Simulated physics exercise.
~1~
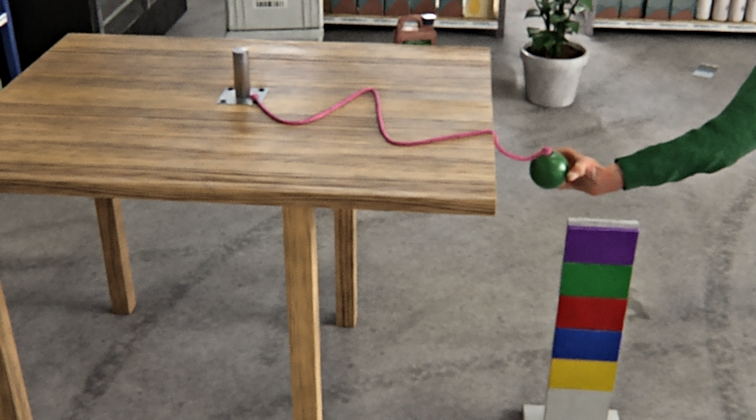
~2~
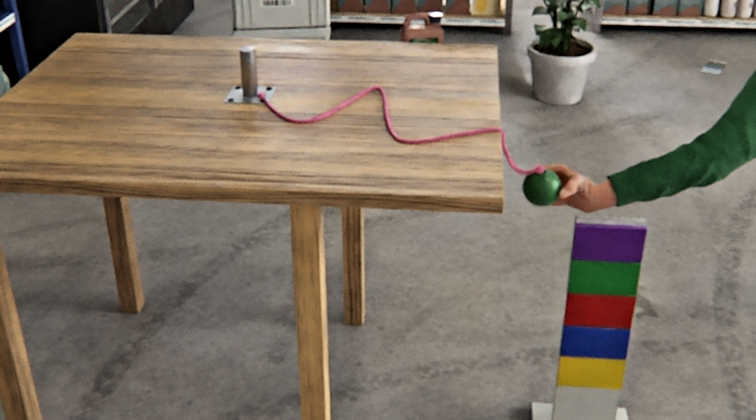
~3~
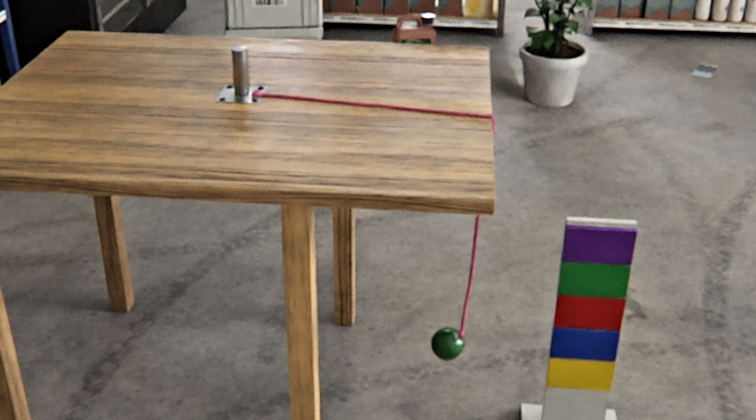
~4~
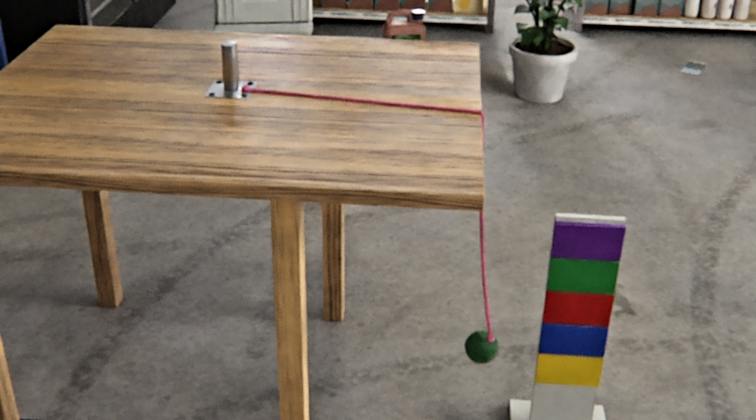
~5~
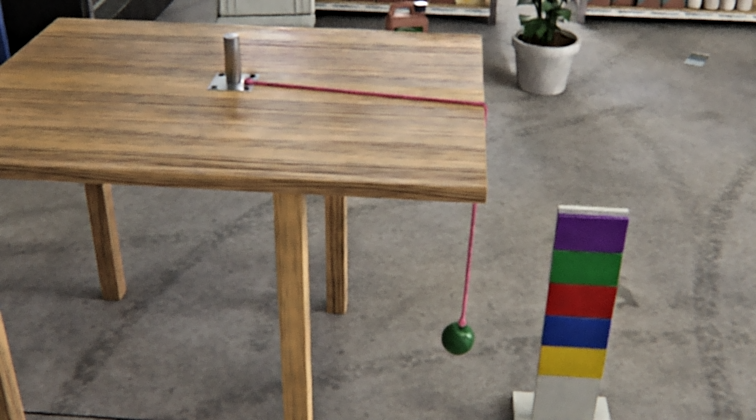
A hand releases a green ball, which drops and swings on its cord, level with yellow.
